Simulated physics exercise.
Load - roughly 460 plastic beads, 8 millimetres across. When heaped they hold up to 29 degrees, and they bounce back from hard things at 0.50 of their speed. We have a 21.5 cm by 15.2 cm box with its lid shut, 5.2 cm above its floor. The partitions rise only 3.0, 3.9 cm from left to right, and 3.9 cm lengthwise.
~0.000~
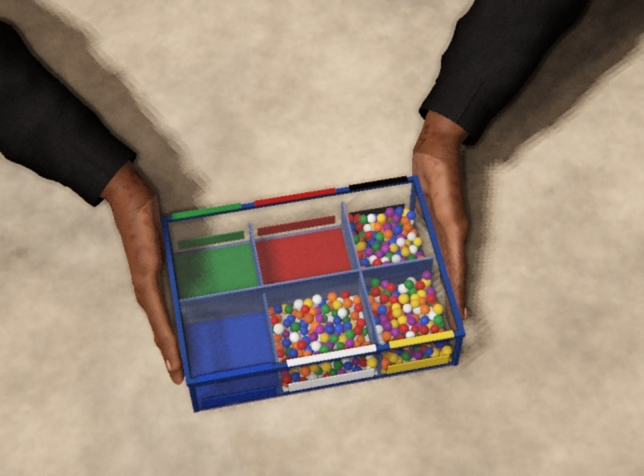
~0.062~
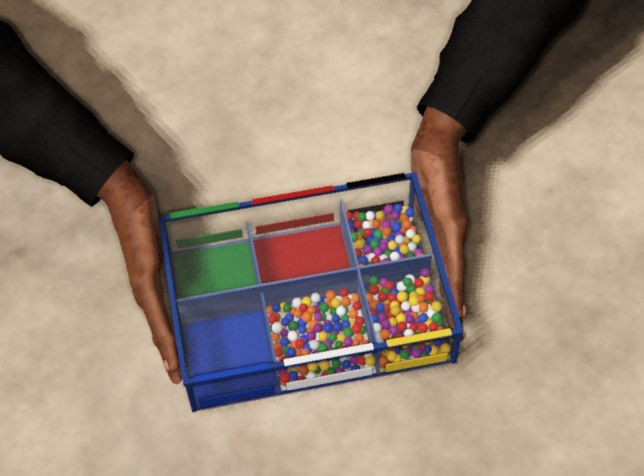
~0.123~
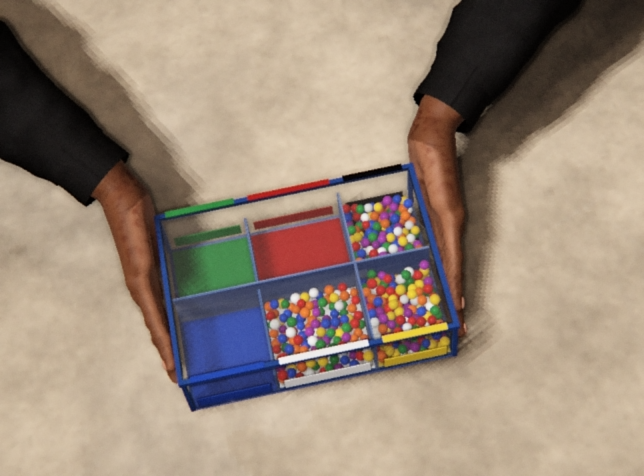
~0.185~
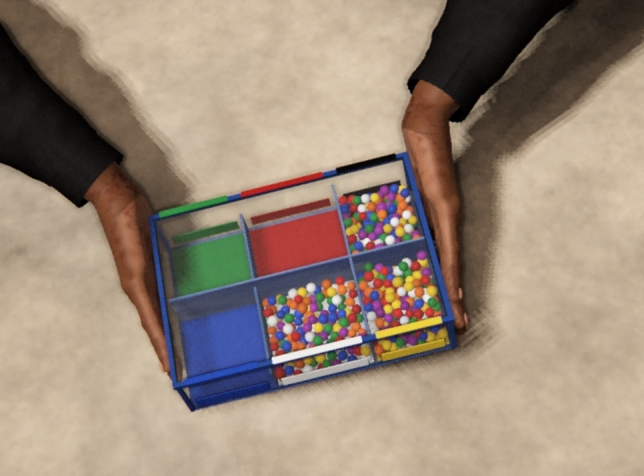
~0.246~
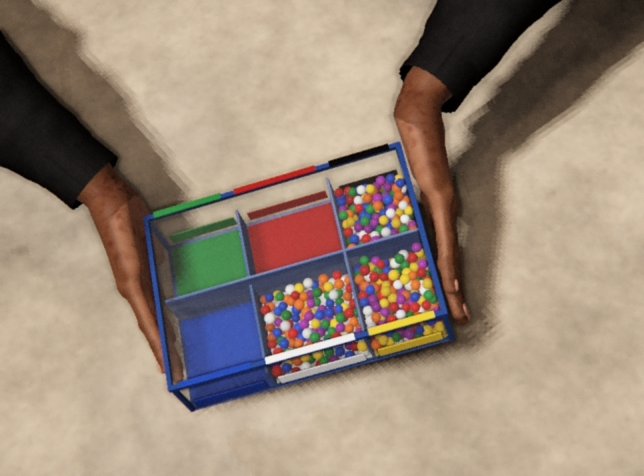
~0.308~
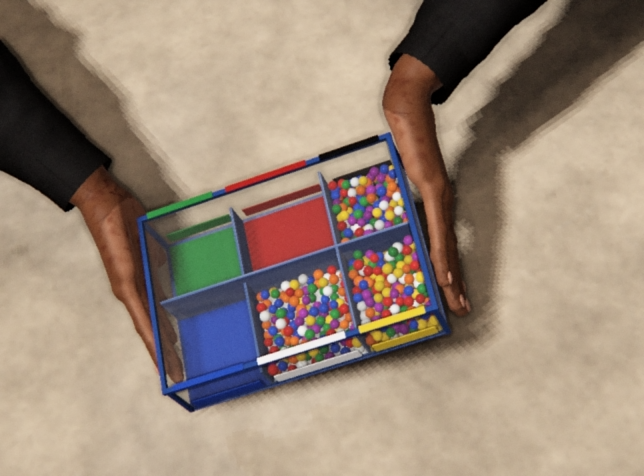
Two hands gradually tilt a divided box of colorful beads, its right side rising higher.
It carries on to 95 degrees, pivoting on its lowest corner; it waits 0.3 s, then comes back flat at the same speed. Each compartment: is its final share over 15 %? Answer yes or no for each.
Red compartment: No, blue compartment: Yes, green compartment: No, yellow compartment: Yes, white compartment: No, black compartment: Yes.
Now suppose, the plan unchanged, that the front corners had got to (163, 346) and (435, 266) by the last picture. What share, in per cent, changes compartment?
About 35 per cent.
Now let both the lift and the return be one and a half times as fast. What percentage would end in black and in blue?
Expect black at 25 percent and blue at 35 percent.
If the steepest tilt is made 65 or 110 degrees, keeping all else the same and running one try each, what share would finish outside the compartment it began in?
5 and 45 %.
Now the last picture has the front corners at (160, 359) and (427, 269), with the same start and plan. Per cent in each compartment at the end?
By the end red holds 0%, blue holds 15%, green holds 25%, yellow holds 25%, white holds 5% and black holds 30%.
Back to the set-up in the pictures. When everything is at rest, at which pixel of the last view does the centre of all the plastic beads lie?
(374, 324).
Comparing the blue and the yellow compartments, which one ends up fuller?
It's the blue one that holds more.
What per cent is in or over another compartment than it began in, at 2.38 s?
My estimate is some 40 percent.
After 1.55 s, tilt 95 degrees; blue 30 %, yellow 30 %, white 15 %, black 25 %.
After 2.38 s, tilt 47 degrees; blue 35 %, yellow 30 %, white 5 %, black 25 %.
Then, at 3.22 s, tilt 0 degrees; blue 35 %, yellow 30 %, white 5 %, black 25 %.
In the end, at 3.7 s, red 0 %, blue 35 %, green 0 %, yellow 30 %, white 5 %, black 25 %.
